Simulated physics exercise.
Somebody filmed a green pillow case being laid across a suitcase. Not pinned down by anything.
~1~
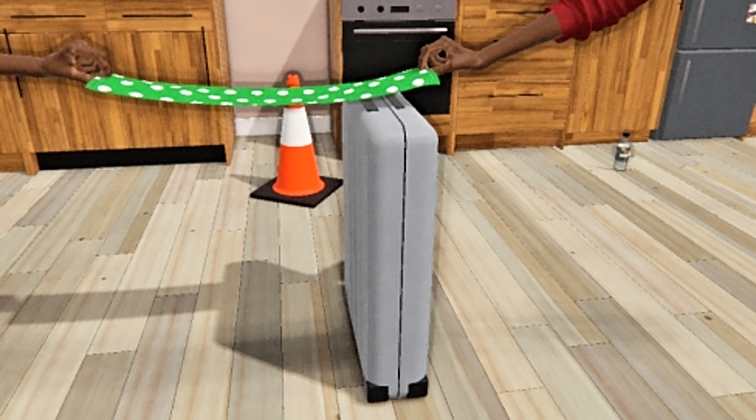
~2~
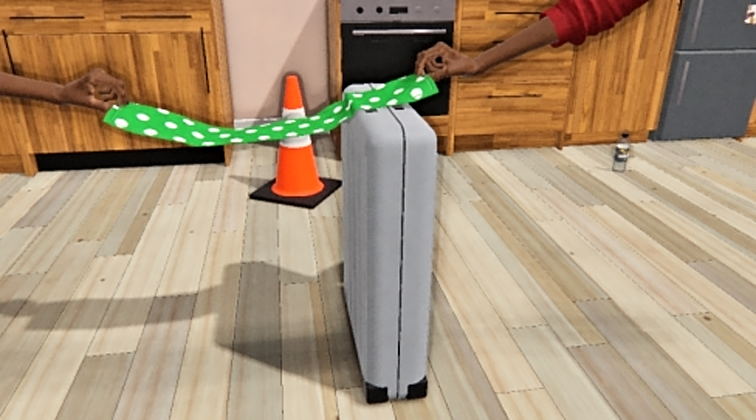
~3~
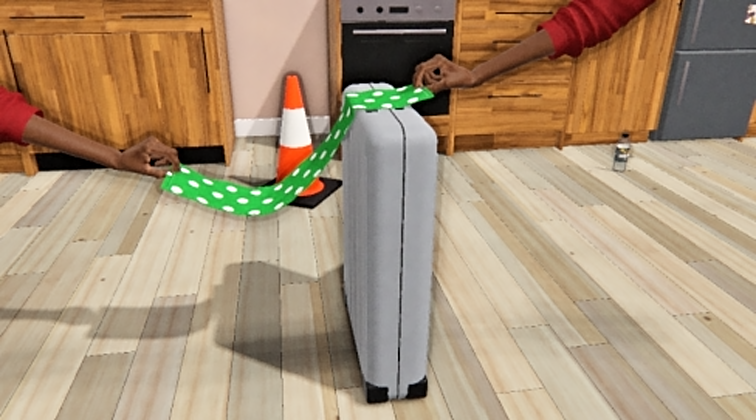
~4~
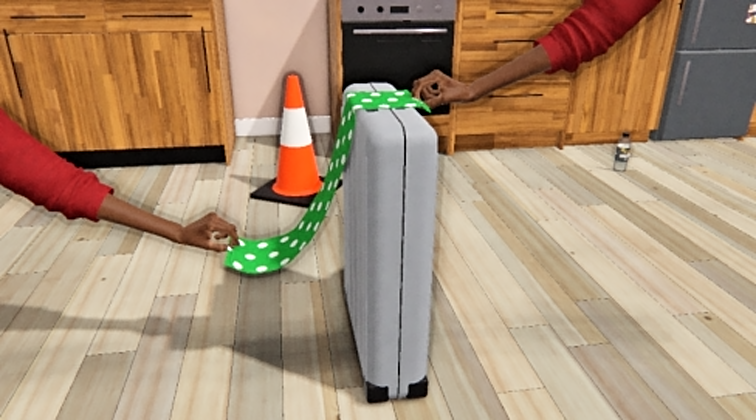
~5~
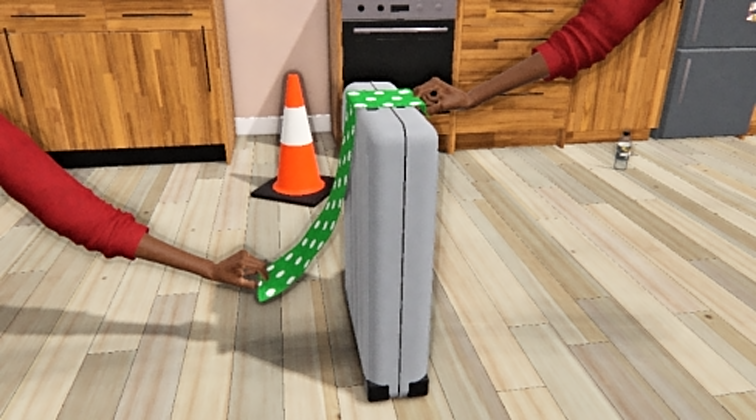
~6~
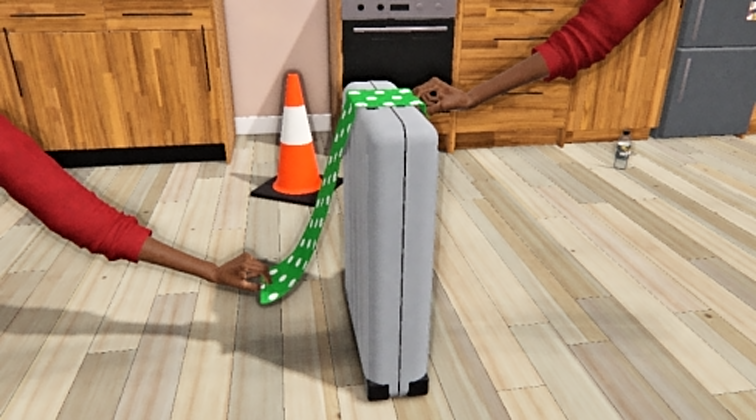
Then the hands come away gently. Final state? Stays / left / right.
It slithers off leftwards.
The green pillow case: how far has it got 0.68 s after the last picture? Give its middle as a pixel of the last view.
You'd find it somewhere close to (325, 347).
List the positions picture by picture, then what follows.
In the first frame, left end (93, 90); right end (435, 84); top of the suitcase (406, 133).
In the second frame, left end (110, 124); right end (433, 94).
In the third frame, left end (166, 190); right end (429, 98); top of the suitcase (405, 134).
In the fourth frame, left end (229, 266); right end (426, 110).
In the fifth frame, left end (264, 300); right end (426, 115).
In the sixth frame, left end (266, 303); right end (426, 115); far more of it on the left.
Then, 0.24 s later than the last view, pillow case sliding left.
Then, 0.46 s later than the last view, pillow case clear of the top and falling near (328, 321).
Then, 0.68 s later than the last view, pillow case in a heap on the floor near (325, 347).
Finally, pillow case in a heap on the floor near (324, 348). The green pillow case drops leftwards.
